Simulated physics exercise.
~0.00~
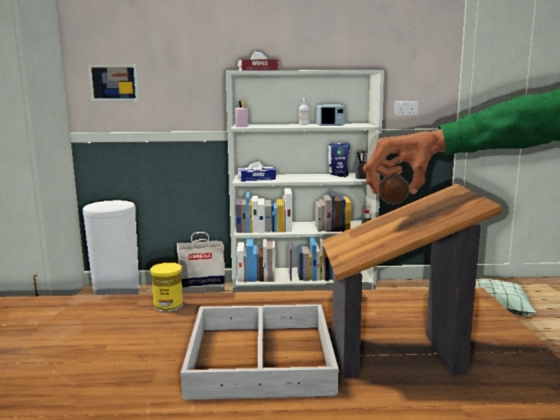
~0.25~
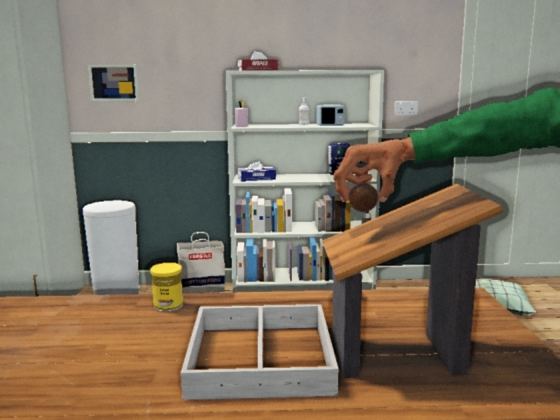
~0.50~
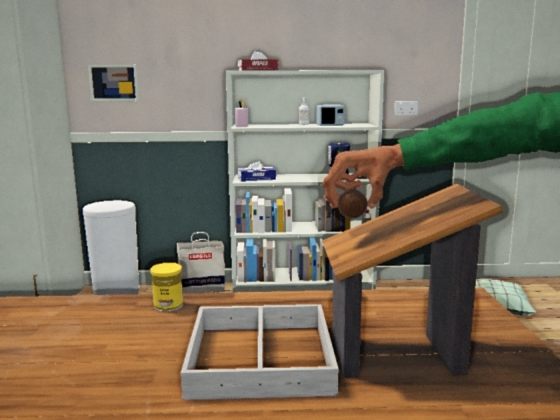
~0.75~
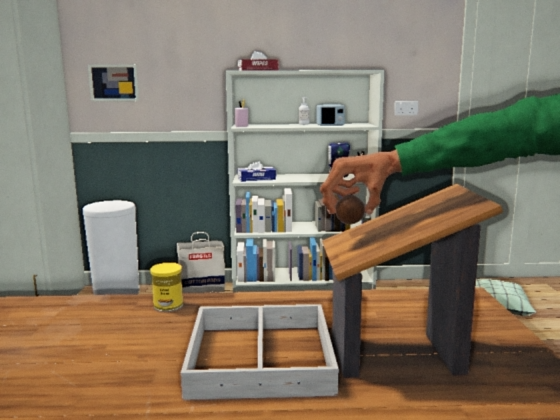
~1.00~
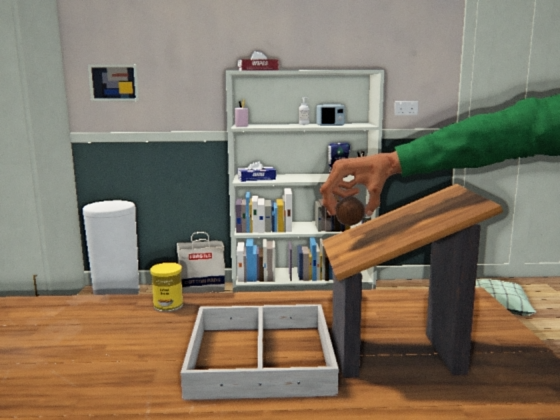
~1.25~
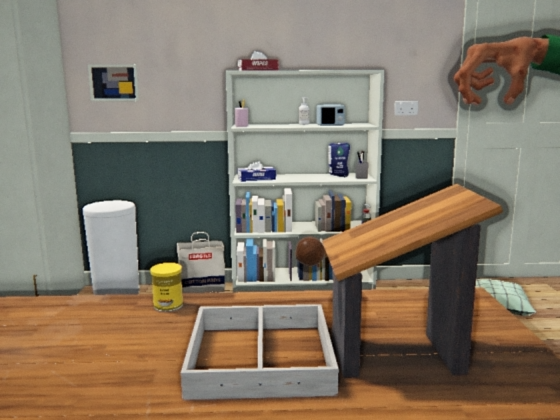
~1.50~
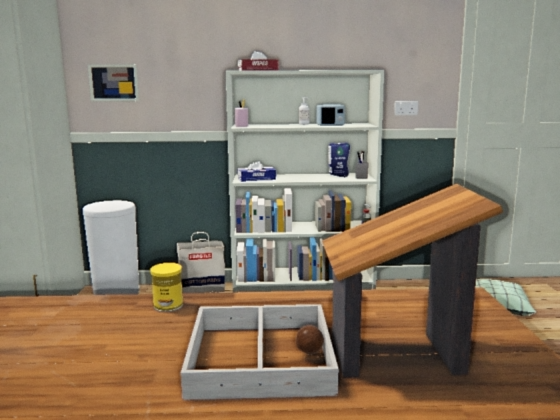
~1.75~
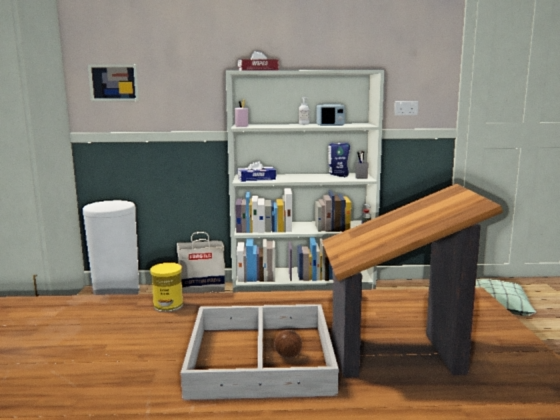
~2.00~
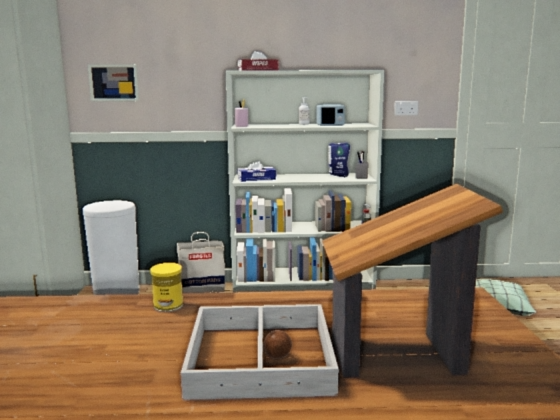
A round brown object, released by a hand, drops into the tray bay beside the board.
